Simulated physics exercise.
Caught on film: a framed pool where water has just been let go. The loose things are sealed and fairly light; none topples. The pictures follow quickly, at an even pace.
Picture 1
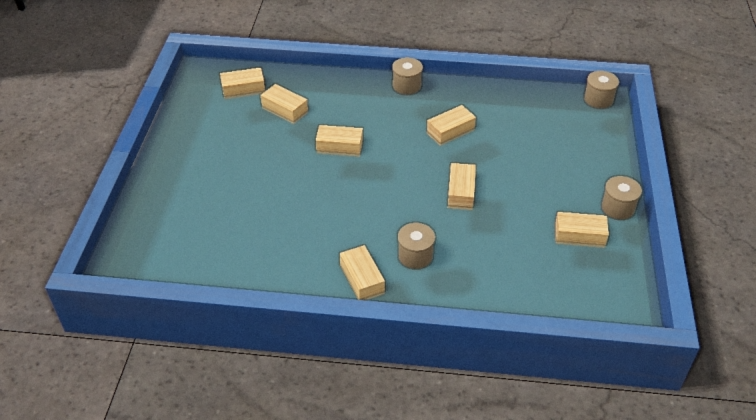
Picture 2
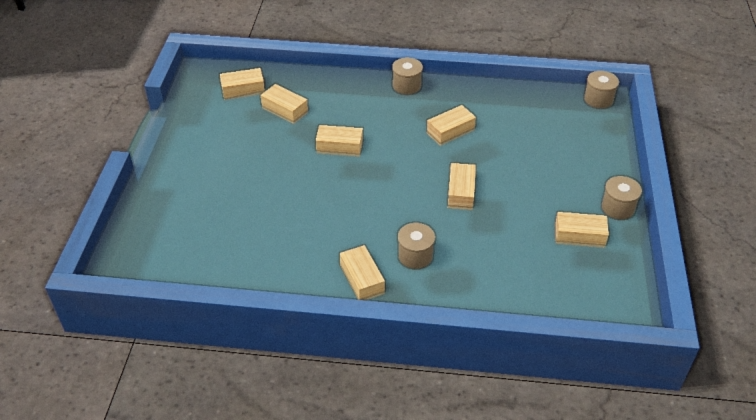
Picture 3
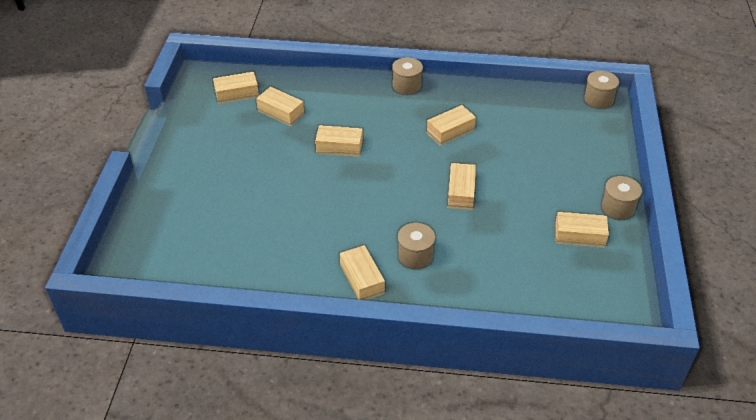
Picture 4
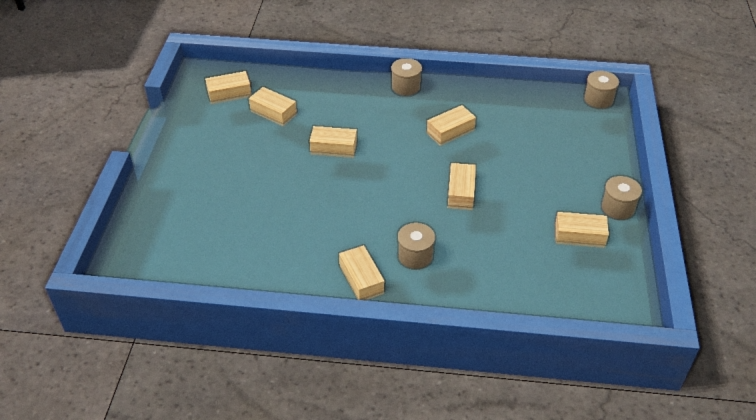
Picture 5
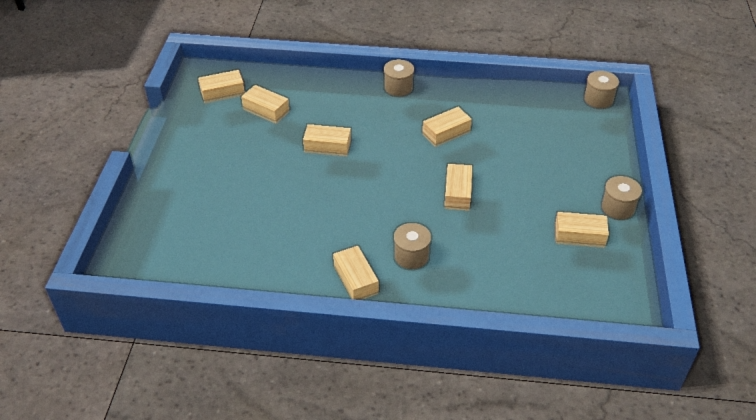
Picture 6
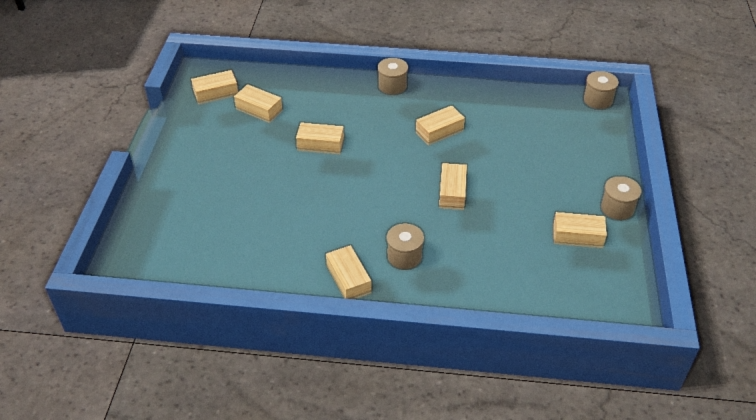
Wooden blocks and round floats drifting slightly left in a blue-framed pool after a gap opens in its left wall.
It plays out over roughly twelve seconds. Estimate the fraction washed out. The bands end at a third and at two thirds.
It is less than a third.
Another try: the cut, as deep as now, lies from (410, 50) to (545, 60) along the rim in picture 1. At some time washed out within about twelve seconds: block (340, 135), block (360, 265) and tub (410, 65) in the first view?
As listed: Out, left behind, out.
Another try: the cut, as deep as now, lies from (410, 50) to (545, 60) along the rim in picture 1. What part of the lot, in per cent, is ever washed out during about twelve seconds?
About 50 per cent.
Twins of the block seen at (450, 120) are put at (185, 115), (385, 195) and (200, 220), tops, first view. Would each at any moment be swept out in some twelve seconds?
In that order: Carried outside, still in, yes.
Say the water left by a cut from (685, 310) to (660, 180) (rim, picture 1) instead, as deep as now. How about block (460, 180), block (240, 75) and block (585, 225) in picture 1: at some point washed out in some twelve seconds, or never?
One after the other: Through, no, through.
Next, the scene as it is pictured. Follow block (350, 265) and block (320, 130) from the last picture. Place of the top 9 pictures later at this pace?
At about (323, 263) and (278, 130).
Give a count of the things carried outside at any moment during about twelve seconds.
That makes 3.
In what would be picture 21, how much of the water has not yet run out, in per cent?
Close to 80 %.
A moment on, 0 of 11 are out; 11 afloat.
Next, 1 of 11 are out; 10 afloat.
Later, 2 of 11 are out; 9 afloat.
In the end, 3 of 11 are out; 8 afloat.
